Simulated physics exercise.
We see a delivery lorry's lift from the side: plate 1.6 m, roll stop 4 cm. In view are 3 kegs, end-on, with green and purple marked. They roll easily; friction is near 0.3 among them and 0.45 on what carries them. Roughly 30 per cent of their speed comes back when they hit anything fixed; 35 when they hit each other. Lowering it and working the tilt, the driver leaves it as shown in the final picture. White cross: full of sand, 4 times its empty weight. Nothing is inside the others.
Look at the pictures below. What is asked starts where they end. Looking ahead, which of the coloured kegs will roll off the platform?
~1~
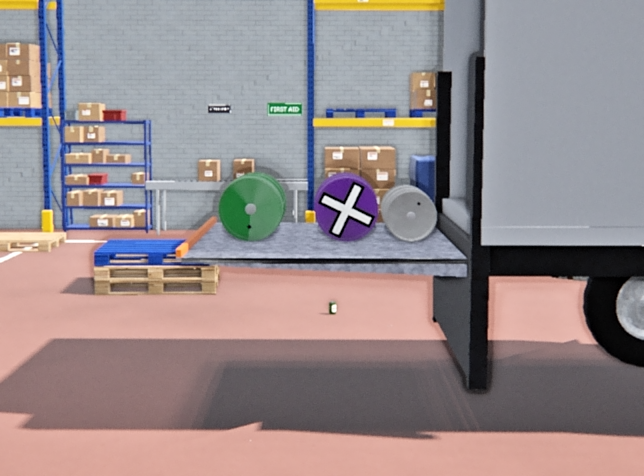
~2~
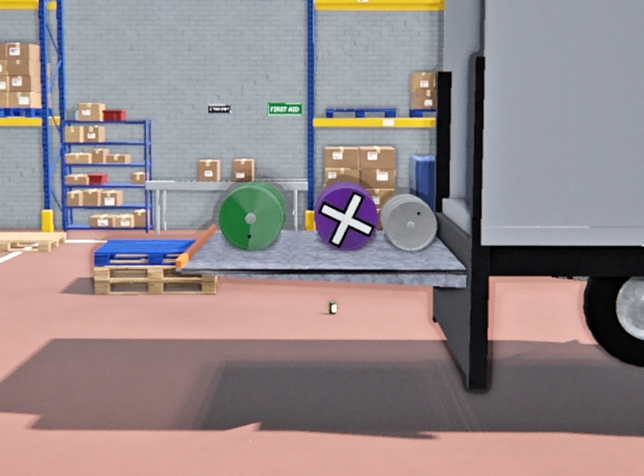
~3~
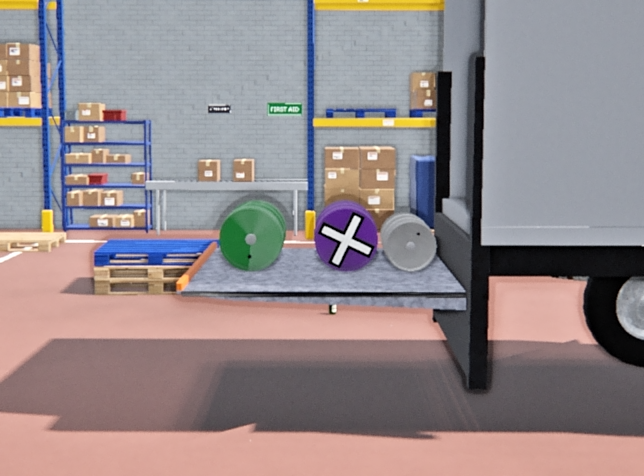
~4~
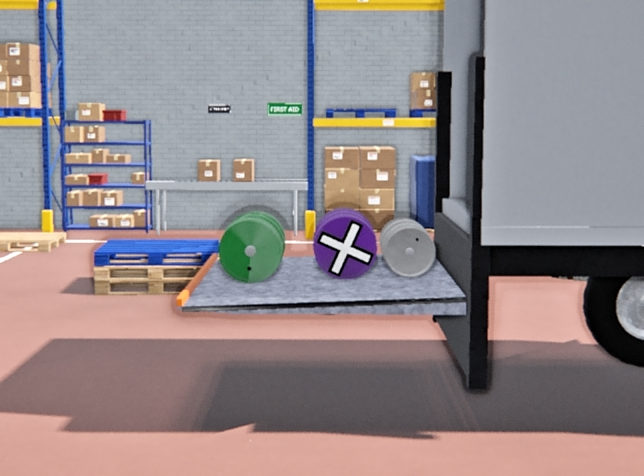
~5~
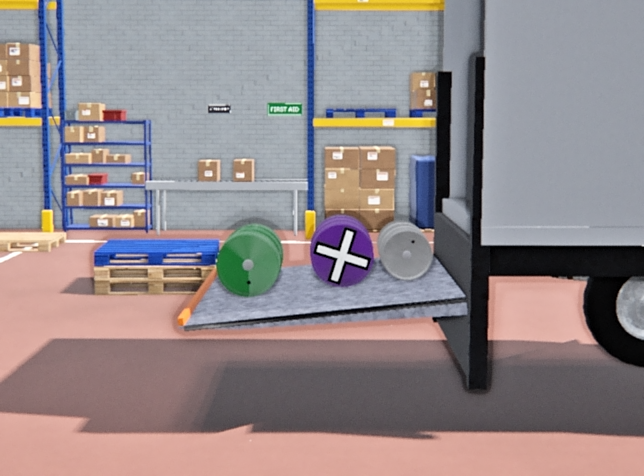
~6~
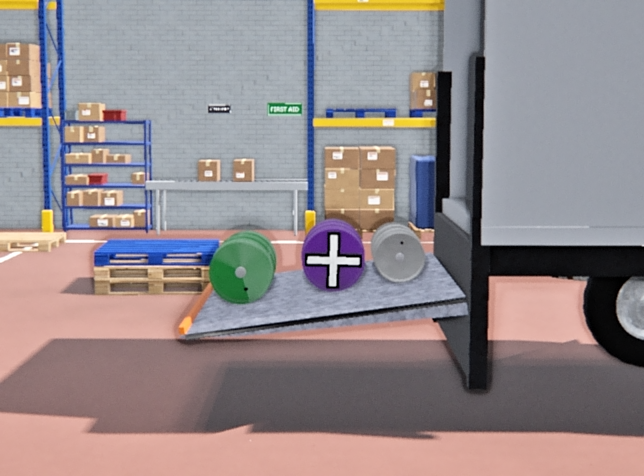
At the end, green: Overtops the lip, purple: Overtops the lip.
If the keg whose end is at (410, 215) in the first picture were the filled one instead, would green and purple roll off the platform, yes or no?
Lab note: Green yes, it would, purple yes, it would.
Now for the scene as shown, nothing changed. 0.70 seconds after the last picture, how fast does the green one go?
Roughly 0.5 m/s.
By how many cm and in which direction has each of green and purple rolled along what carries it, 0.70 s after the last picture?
Leftward shifts - green 30, purple 45.
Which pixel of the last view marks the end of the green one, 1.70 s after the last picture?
I'd point to somewhere near (98, 375).
Another 0.70 s on from the last picture, green is on the plate, 5 cm from the stop, rolling left; purple is on the plate, 45 cm from the stop, rolling left; 0 gone from the plate.
Another 1.70 s on from the last picture, green is on the ground; purple is over the stop and falling; 2 gone from the plate.
In the end (3.80 s after the last picture), green is off the lift, on the ground; purple is on the ground; 3 gone from the plate.
